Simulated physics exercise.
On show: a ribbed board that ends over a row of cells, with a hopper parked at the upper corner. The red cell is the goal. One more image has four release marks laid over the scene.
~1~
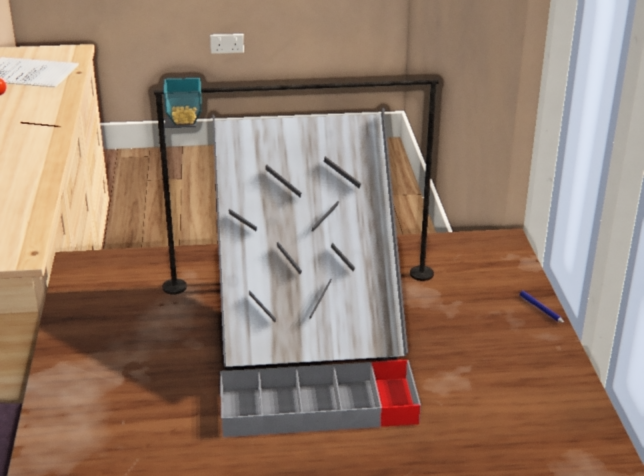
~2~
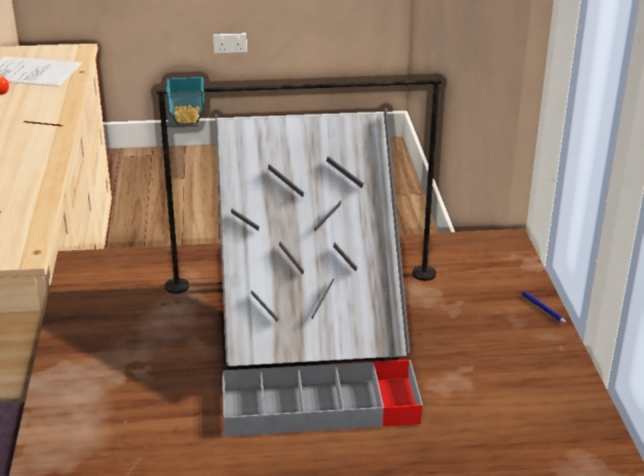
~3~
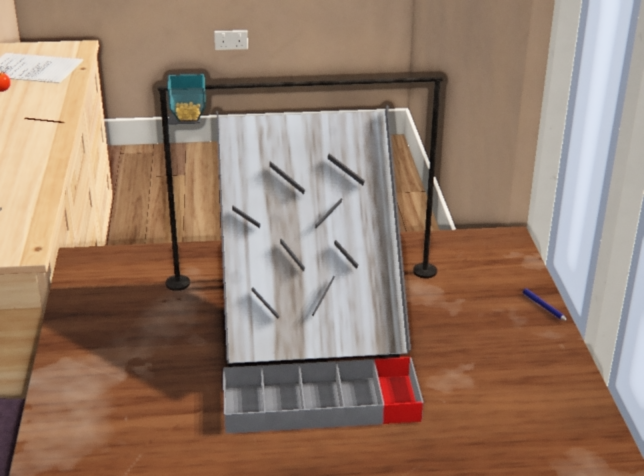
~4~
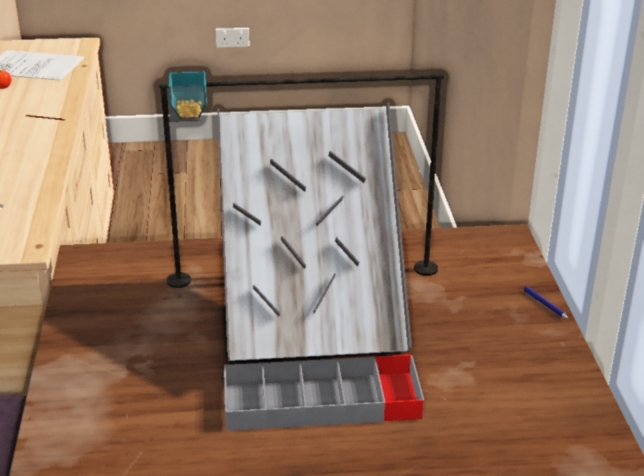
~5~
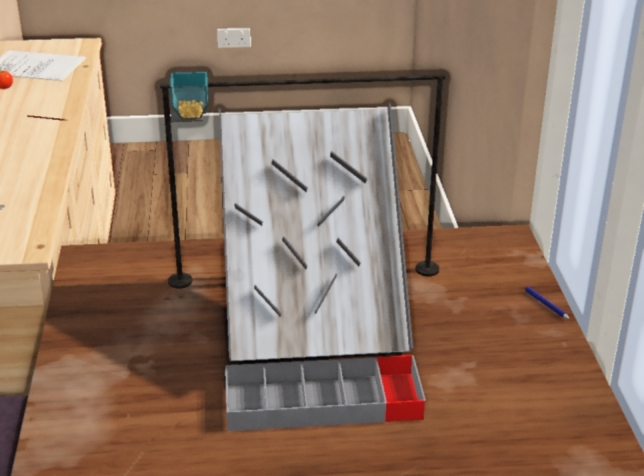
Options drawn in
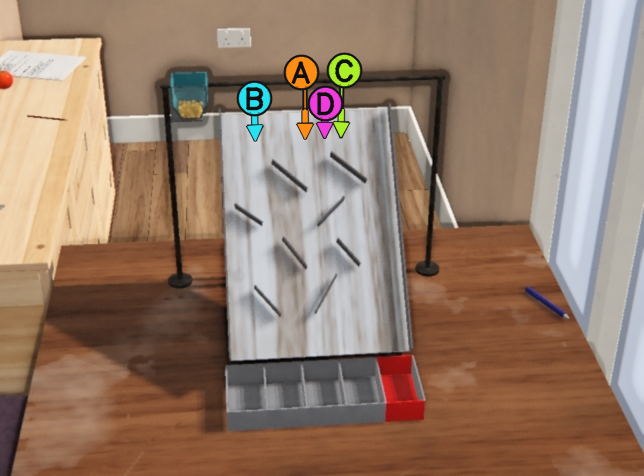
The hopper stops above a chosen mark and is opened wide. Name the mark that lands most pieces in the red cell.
Best: C.
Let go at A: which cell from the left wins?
It is the second one.
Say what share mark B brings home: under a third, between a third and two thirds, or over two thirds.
It is under a third.
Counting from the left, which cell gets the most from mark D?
The second from the left.
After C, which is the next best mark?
Here it is mark D.
On the marked copy, mark A meets the board at (305, 133); mark B meets the board at (255, 135); mark C meets the board at (341, 131); mark D meets the board at (324, 132).
For mark A, a stray few in the red cell, most in other cells, a small part held on the board.
For mark B, none in the red cell, most in other cells, a small part held on the board.
For mark C, most in the red cell, a small part in other cells, a small part held on the board, a stray few outside the box.
For mark D, about a quarter in the red cell, about two thirds in other cells, a small part held on the board.
